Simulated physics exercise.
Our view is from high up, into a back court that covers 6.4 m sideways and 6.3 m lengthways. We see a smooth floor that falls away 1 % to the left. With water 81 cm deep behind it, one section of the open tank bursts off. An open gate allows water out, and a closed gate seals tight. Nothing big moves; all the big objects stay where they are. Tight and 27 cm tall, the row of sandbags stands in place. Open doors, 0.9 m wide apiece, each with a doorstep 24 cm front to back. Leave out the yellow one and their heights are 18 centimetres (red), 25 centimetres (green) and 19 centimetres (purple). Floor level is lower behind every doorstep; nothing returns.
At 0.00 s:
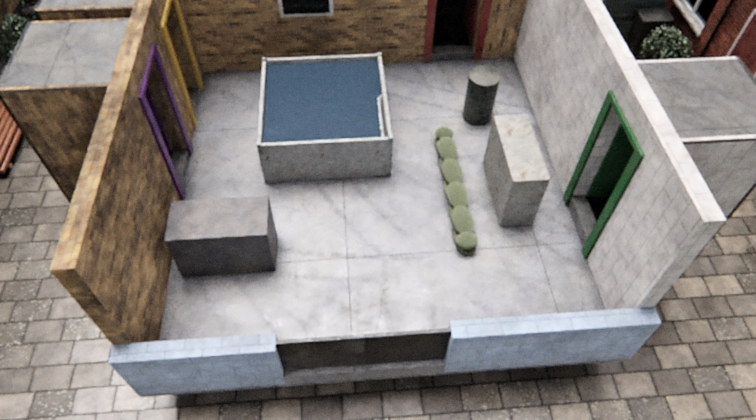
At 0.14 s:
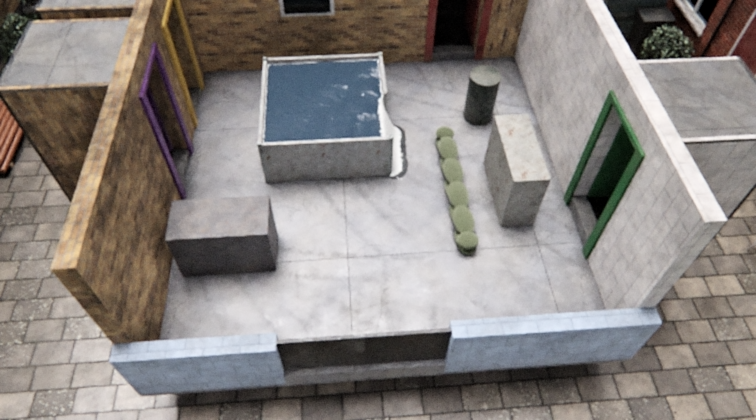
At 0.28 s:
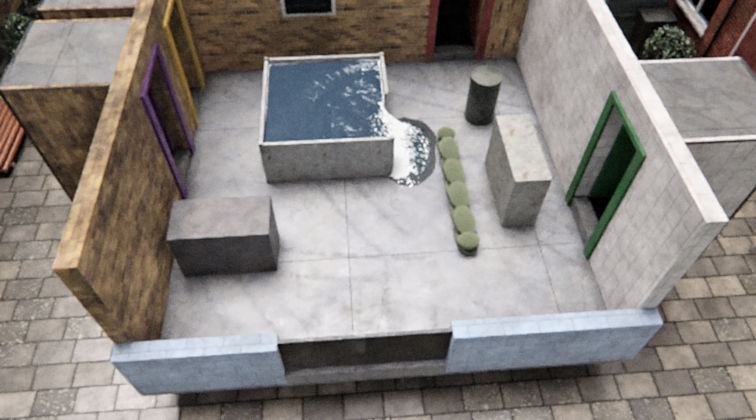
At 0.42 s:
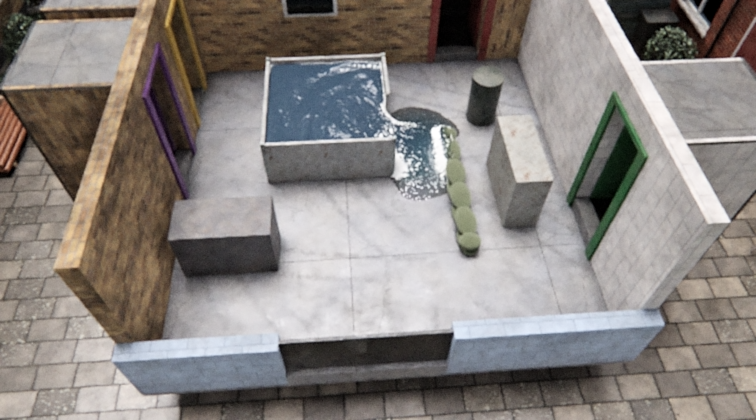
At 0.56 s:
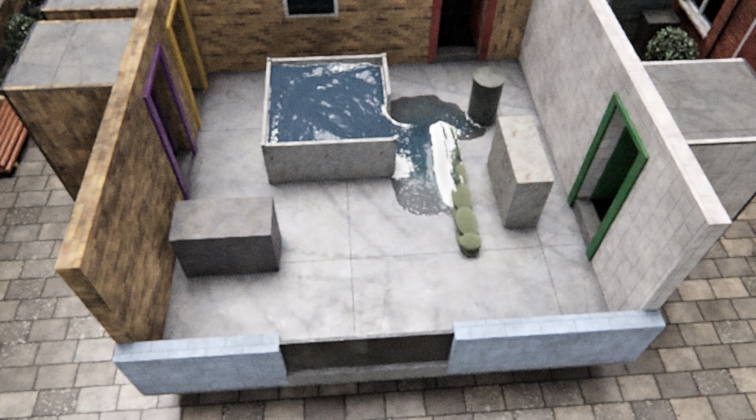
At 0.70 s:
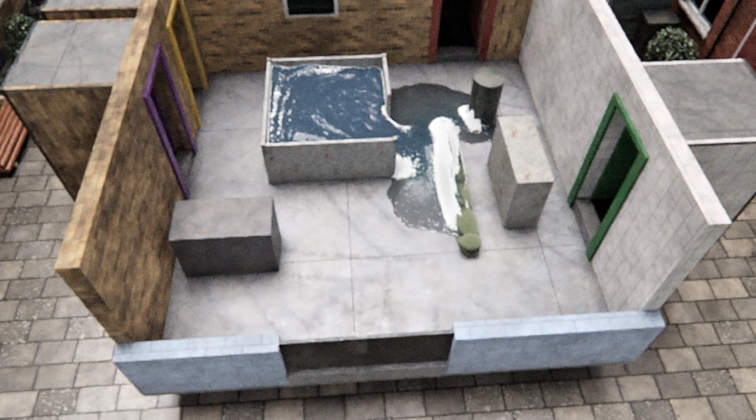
In a walled back court, water bursts from an open tank and spreads around green sandbags.
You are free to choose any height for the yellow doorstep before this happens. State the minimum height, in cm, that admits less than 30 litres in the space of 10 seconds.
8 cm, roughly.
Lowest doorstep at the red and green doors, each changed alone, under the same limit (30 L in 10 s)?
About 22 cm at red and 9.0 cm at green.
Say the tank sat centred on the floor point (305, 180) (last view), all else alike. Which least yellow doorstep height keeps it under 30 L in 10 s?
It must be around 11.5 cm tall.
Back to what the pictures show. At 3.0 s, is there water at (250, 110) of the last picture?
At that moment it's not yet touched.
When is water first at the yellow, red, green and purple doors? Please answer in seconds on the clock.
Yellow 4.5 s, red 1.2 s, green 2.2 s, purple 4.5 s.
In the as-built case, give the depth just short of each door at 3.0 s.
Depths in cm: Yellow 0, red 24, green 3, purple 0.
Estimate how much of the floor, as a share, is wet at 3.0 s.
The wet part is about 65 per cent.
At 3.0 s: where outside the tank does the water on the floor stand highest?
About (436, 151).
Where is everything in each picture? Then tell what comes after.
The open tank at (324, 100) is whole and still, 81 cm deep; the yellow door at (184, 64) is dry, in the first picture.
The front is at (401, 139), 0.3 m from the gap at (386, 141); 0.3 m2 of floor is wet, 81 cm left at the back, in the second picture.
The front is at (431, 149), 0.8 m from the gap at (387, 141); 1.0 m2 of floor is wet, 81 cm left at the back, in the third picture.
The gap is at (388, 143), the front 1.3 m out at (455, 132); the back of the open tank holds 81 cm, in the fourth picture.
Water pours out at (389, 143) and has run 1.7 m, to (479, 134); about 7 cm deep outside, 77 cm at the back, in the fifth picture.
Water pours out at (389, 143) and has run 2.2 m, to a hidden place; about 6 cm deep outside, 69 cm at the back; 3.6 m in a straight line remain to the yellow door at (189, 64), in the sixth picture.
After 1.4 s water covers 30 % of the floor, deepest (55 cm) near (438, 158); it has not reached the yellow door.
After 3.0 s water covers 65 % of the floor, deepest (36 cm) near (436, 151); it has not reached the yellow door.
After 10.0 s water covers 95 % of the floor, deepest (17 cm) near (159, 369); 12 cm at the yellow door, 19 litres in over its 9 cm doorstep.
At the yellow door as built, the water arrived by 4.7 s and peaked near 12 cm at 6.6 s.
Run again over the same 10 s with other heights there, 41 litres in over 7 cm, 15 litres over 9.5 cm. The limit of 30 litres is kept from about 8 cm up.
